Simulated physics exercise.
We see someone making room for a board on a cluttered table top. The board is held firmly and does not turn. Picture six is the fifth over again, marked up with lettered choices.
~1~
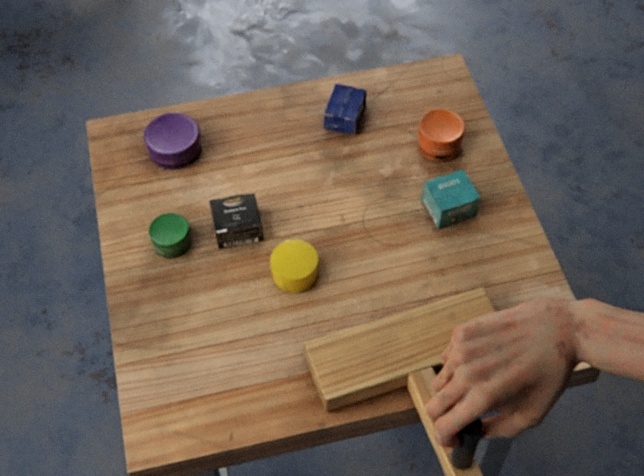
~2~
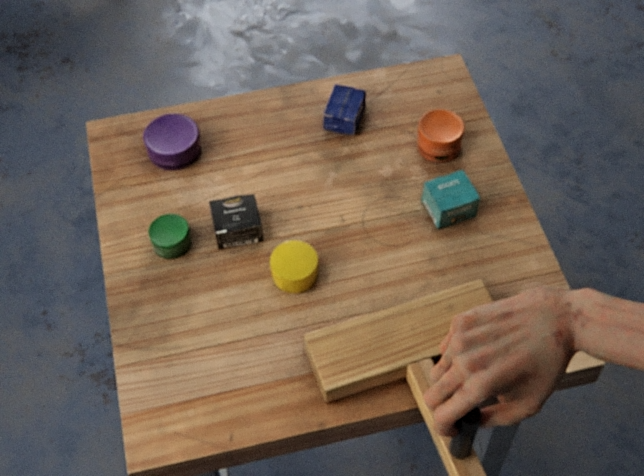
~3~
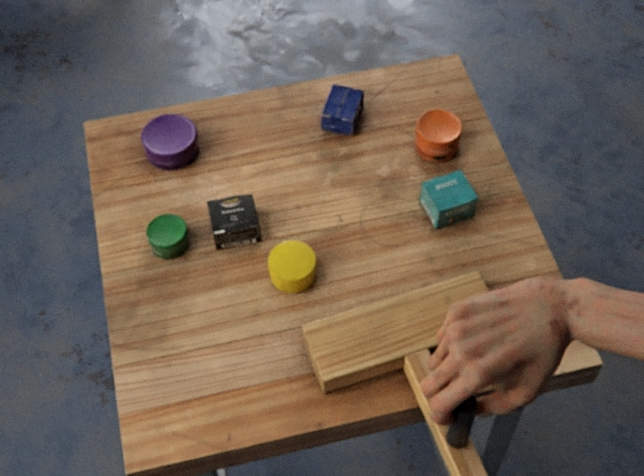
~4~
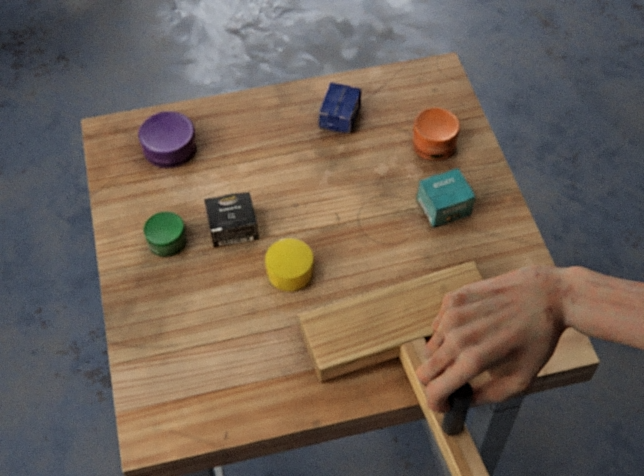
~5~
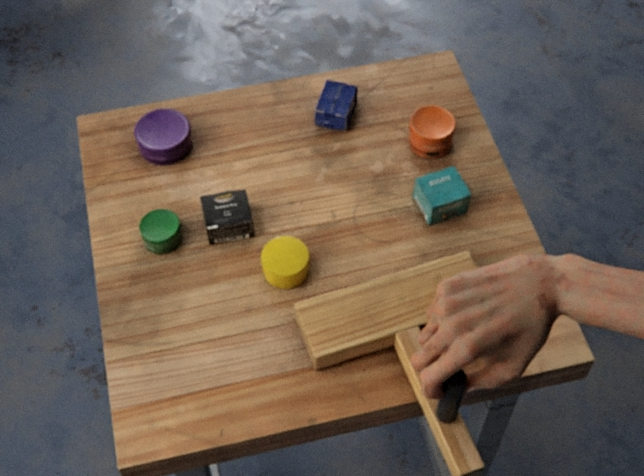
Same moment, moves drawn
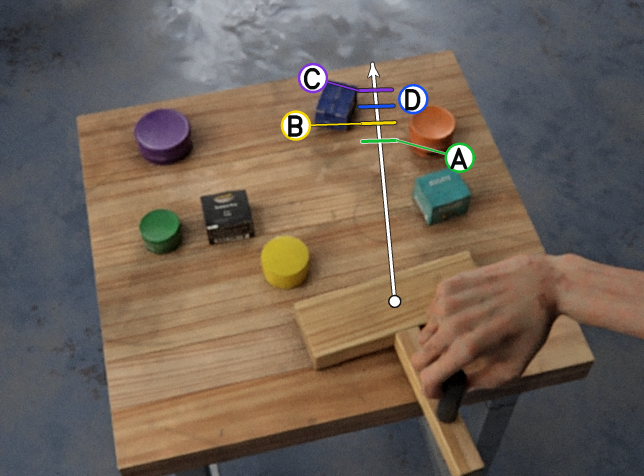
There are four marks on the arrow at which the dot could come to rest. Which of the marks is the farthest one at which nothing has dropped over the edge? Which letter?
Up to mark B.
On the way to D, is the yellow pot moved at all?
Yes.
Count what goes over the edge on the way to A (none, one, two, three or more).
By then, none.
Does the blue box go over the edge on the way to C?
No.
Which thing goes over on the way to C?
The orange tub.
On the marked copy, A at (380, 141); B at (378, 123); C at (375, 90); D at (376, 106); the arrow from (395, 301) to (373, 64); the white dot at (395, 301).
Following B. Soon after the start, board (387, 239); turquoise packet (438, 179); black packet (222, 215).
Later, board (382, 176); turquoise packet (429, 121); orange tub (414, 92).
In the end, board (377, 132); orange tub (399, 56); turquoise packet (423, 81); nothing has fallen.
As for the rest, A is safe but short; C drops the orange tub; D drops the orange tub.
